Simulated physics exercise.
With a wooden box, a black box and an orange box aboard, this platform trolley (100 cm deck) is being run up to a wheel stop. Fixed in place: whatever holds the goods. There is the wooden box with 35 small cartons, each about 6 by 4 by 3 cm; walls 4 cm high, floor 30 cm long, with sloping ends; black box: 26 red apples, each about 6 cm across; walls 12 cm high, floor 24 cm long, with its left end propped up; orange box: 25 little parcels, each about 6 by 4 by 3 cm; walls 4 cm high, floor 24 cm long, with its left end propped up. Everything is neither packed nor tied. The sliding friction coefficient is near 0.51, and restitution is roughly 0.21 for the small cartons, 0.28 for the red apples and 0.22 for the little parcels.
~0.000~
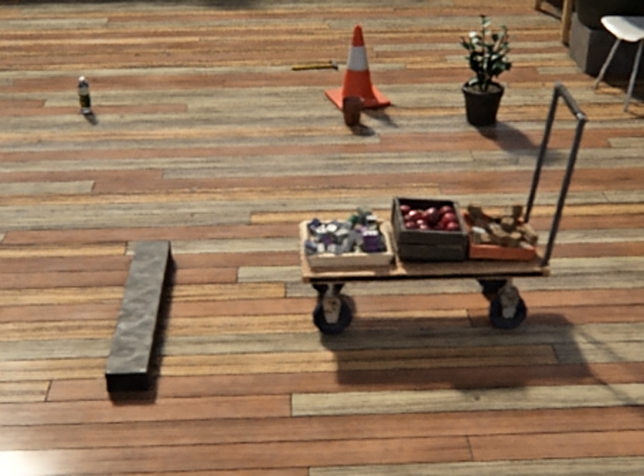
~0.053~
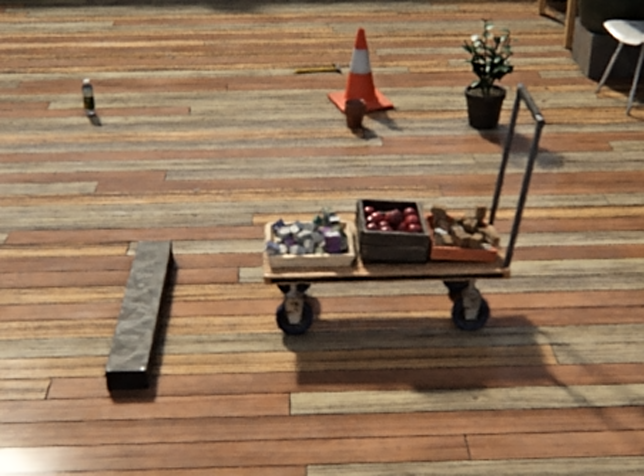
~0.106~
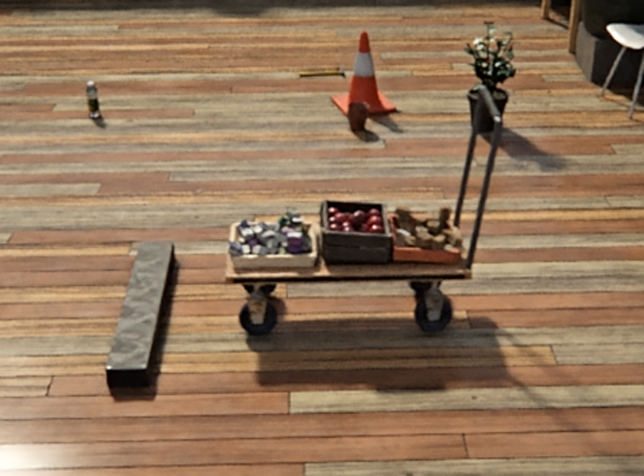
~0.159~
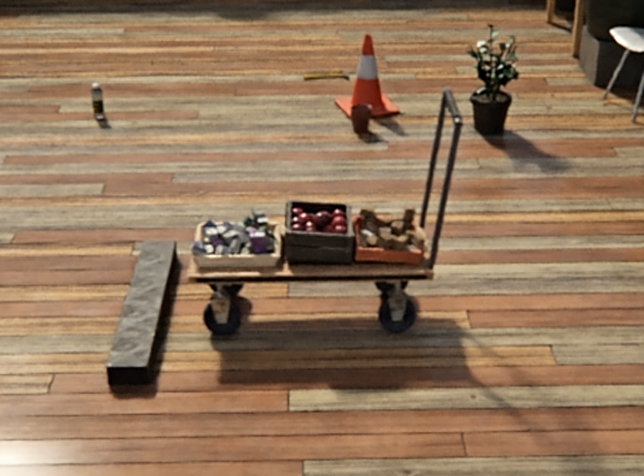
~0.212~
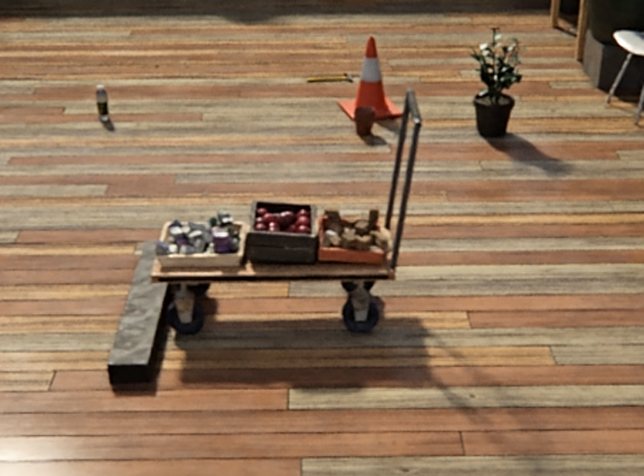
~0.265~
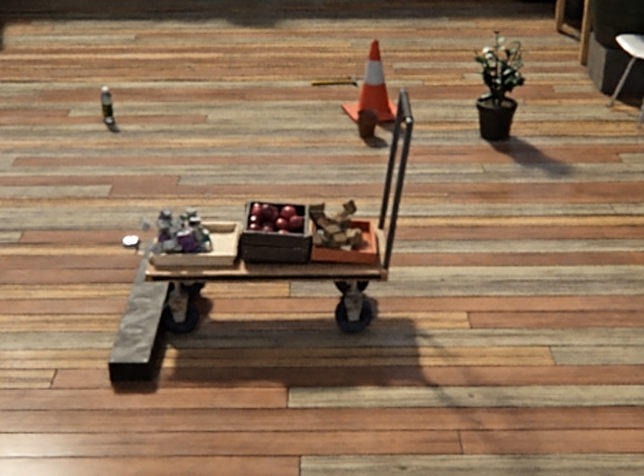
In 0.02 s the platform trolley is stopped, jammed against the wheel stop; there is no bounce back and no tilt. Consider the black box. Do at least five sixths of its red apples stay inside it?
Yes - I'd say the outflow falls beneath a sixth of the load.
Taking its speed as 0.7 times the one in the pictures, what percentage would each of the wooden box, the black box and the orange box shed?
In that case the wooden box sheds 40 per cent, the black box 0 per cent and the orange box 20 per cent.
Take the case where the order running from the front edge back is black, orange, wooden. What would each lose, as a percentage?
With that order the wooden box sheds 60 per cent of its load, the black box 0 per cent, and the orange box 20 per cent.
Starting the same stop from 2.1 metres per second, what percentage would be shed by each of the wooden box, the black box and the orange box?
Wooden box 40 %, black box 0 %, orange box 20 %.
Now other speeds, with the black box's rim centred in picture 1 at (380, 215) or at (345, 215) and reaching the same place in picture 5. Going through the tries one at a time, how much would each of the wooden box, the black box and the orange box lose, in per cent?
For the wooden box it's 40 % and then 10 %, for the black box 0 % and then 0 %, and for the orange box 10 % and then 10 %.
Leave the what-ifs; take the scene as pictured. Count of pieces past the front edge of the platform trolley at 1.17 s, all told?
Some 16 pieces.
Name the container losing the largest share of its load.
Wooden box.
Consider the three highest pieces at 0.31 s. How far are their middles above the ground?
Roughly 52 centimetres.
After 0.31 s, 6 of 35 out of the wooden box, 0 of 26 out of the black box and 2 of 25 out of the orange box.
After 0.43 s, 19 of 35 out of the wooden box, 1 of 26 out of the black box and 5 of 25 out of the orange box.
After 0.66 s, 19 of 35 out of the wooden box, 1 of 26 out of the black box and 5 of 25 out of the orange box.
Final count (at 1.17 s), 19 of 35 out of the wooden box, 1 of 26 out of the black box and 5 of 25 out of the orange box. Asked share, 1 of 26, 4 per cent.
